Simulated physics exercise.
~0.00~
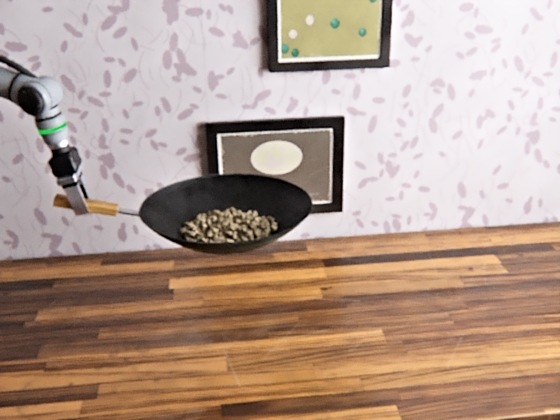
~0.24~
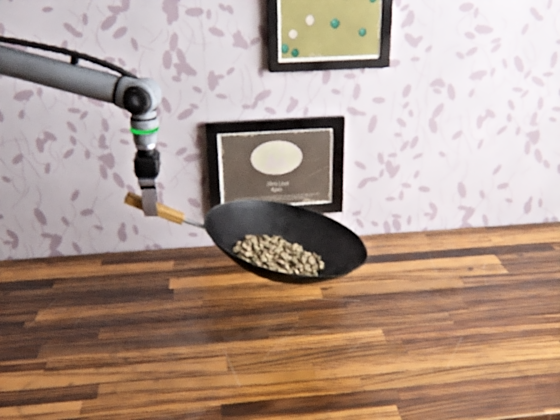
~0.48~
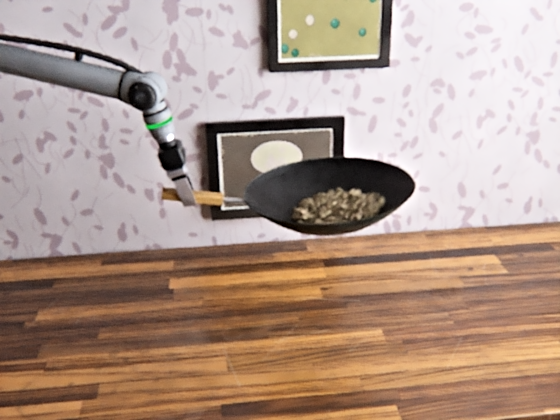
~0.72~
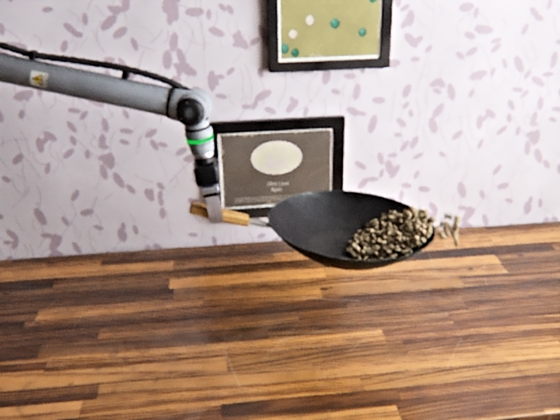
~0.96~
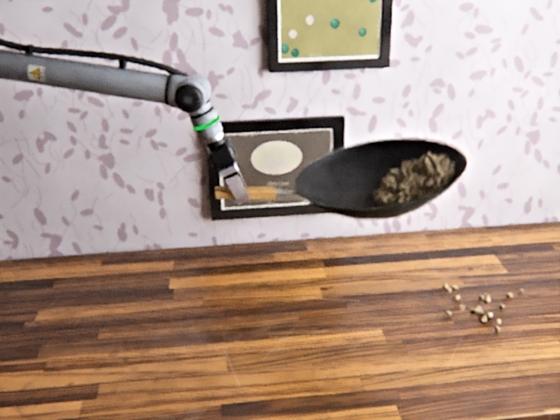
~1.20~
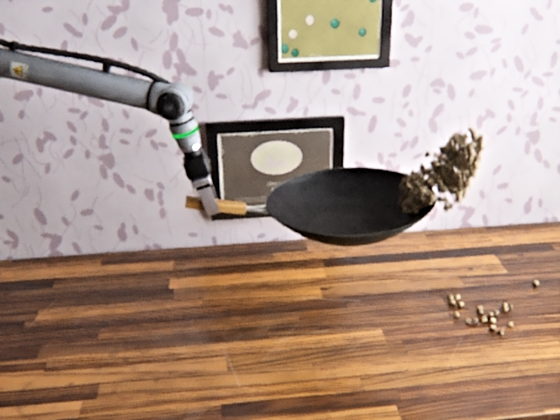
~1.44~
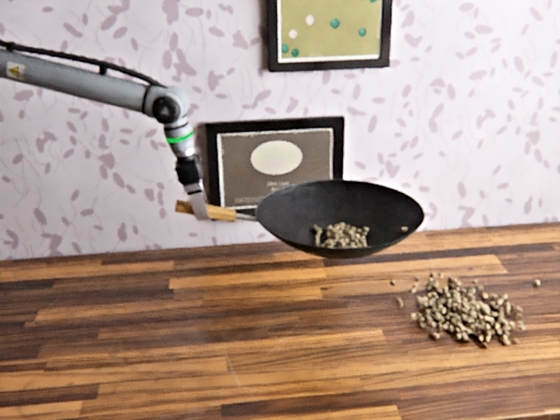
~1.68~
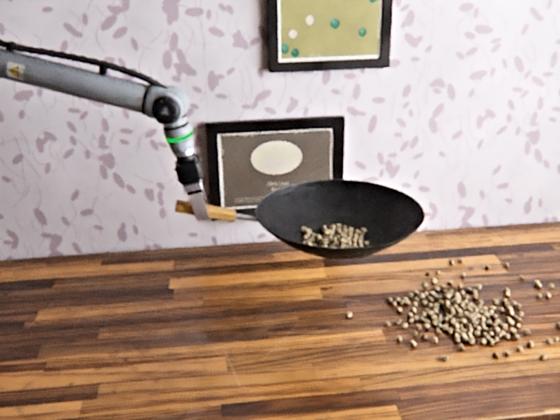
Robot arm jerking a black wok of small pebbles rightward and tossing most onto the wooden table, leaving a small heap inside.
